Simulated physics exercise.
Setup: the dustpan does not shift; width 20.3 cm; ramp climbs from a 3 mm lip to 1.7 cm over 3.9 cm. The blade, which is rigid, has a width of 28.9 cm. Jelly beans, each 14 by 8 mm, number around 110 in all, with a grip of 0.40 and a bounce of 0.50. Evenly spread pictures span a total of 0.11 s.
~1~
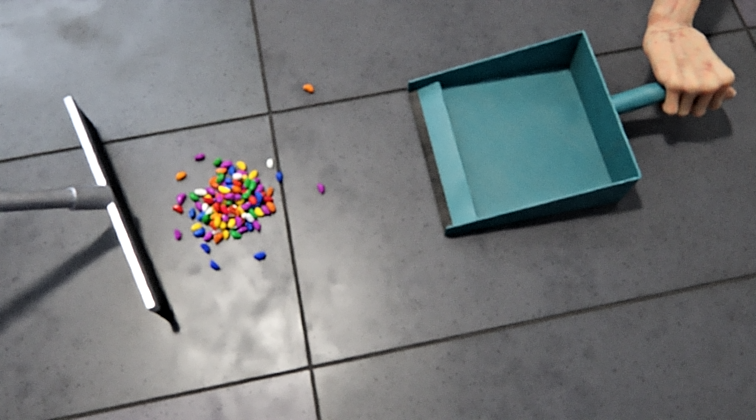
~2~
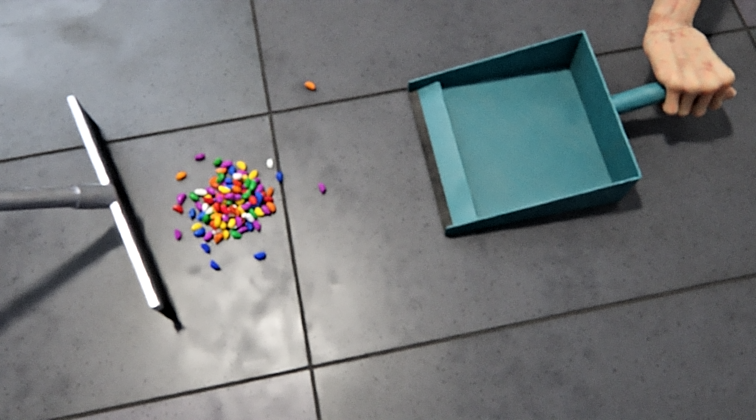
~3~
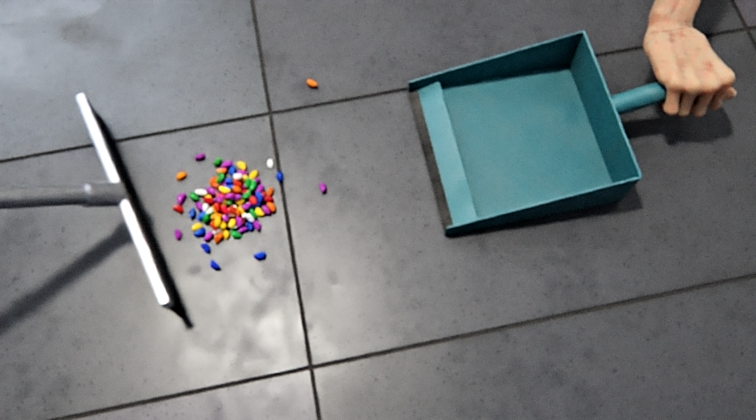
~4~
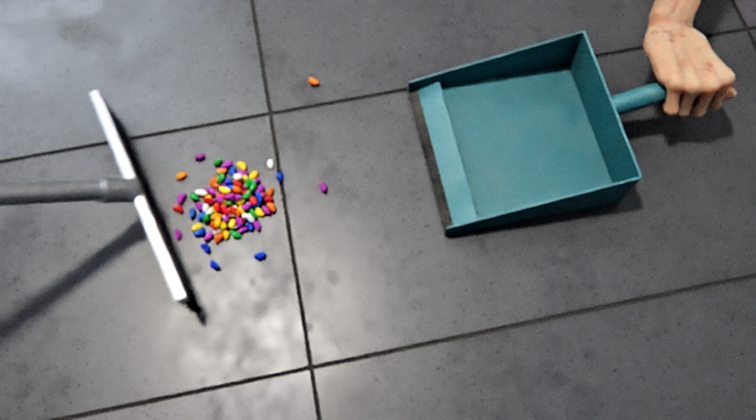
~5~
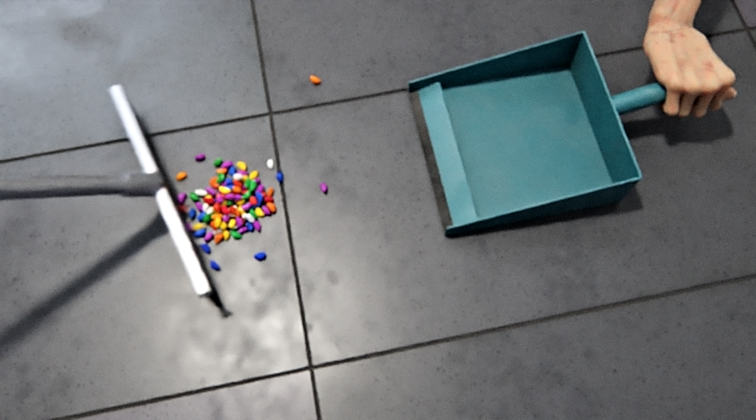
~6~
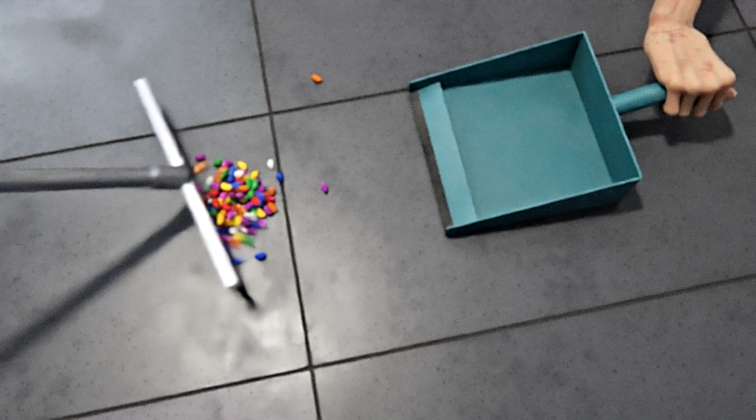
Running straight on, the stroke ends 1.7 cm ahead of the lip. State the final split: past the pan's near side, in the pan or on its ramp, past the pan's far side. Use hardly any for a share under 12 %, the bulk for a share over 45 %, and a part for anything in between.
Past the pan's near side: Hardly any, in the pan or on its ramp: A part, past the pan's far side: A part.
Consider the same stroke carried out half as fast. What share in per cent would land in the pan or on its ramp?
Some 10 %.
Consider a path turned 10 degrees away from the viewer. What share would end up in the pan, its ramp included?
About 35 percent would end up there.
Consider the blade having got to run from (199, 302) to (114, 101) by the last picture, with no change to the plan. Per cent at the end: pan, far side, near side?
Final per cent - pan 5, far 10, near 0.
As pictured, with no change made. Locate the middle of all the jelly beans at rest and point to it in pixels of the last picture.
Centre at rest, approx.: (426, 128) px.
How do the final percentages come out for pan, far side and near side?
Near side 5 %, pan 35 %, far side 20 %.
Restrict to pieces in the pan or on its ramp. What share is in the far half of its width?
Something like 80 per cent of the catch.
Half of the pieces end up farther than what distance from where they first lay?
Roughly 28 centimetres.
Then, 0.10 s after the last picture, middle of the blade 16 cm from the lip; 0 % over the lip, far side 5 %, near side 5 %.
Then, 0.17 s after the last picture, middle of the blade 8 cm from the lip; 0 % over the lip, far side 15 %, near side 5 %.
Then, 0.38 s after the last picture, middle of the blade 6 cm from the lip; 40 % over the lip, far side 20 %, near side 5 %.
In the end, near side 5 %, pan 35 %, far side 20 %, in front of the lip or behind the blade 40 %.
